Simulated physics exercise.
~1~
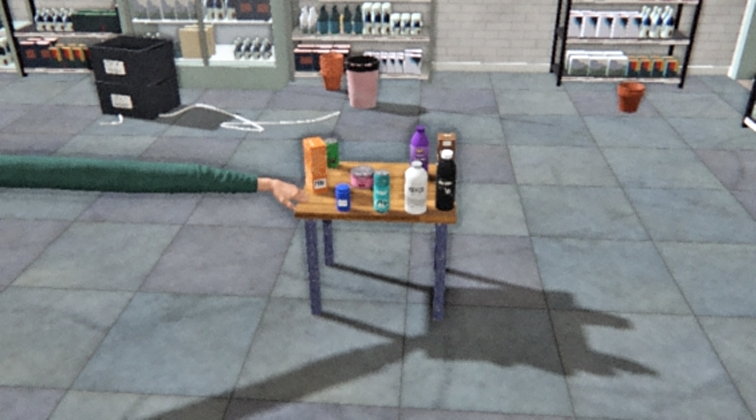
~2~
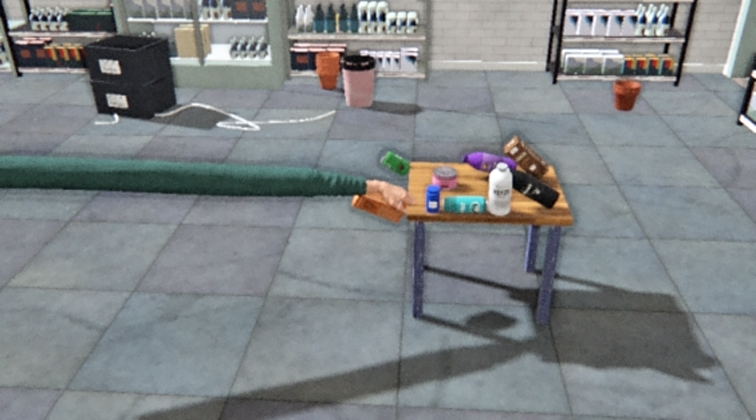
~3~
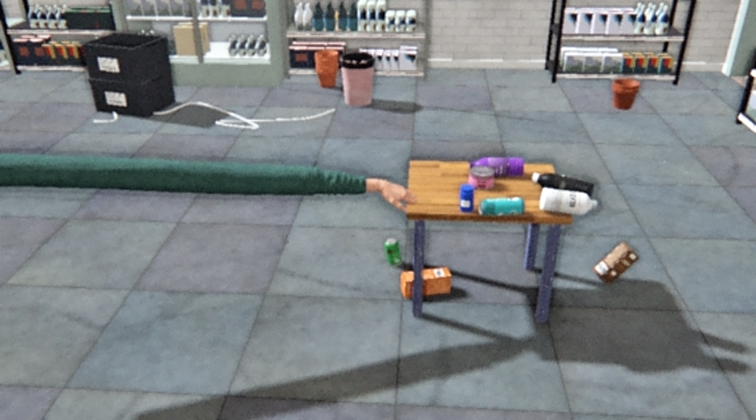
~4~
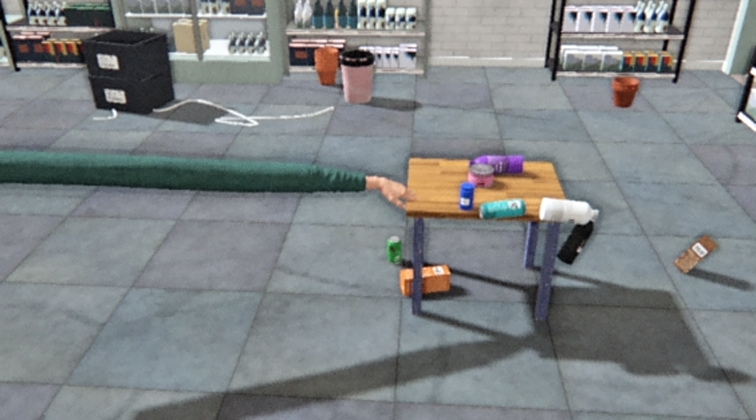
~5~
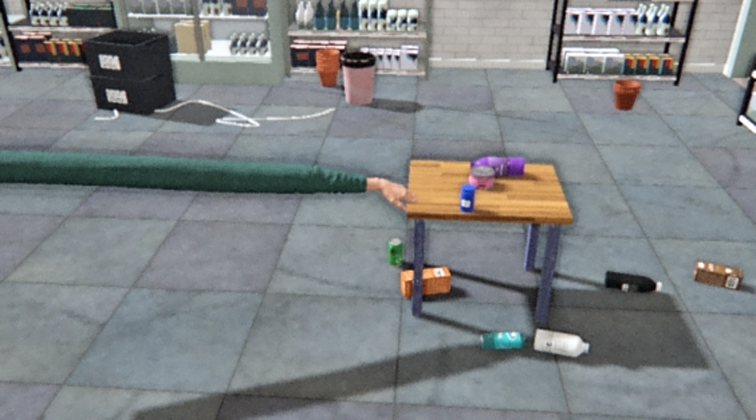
At first, a hand in a green sleeve rests against the left edge of a small wooden table crowded with bottles, cans and cartons in a shop. The table slides to the right, and several items topple while the orange carton and green can drop off the left side. The brown carton falls off the right and tumbles away across the floor. The black bottle follows it down, then the white bottle and turquoise can drop too. In the end, the blue shaker stands upright on the table beside the pink tub and the toppled purple bottle.
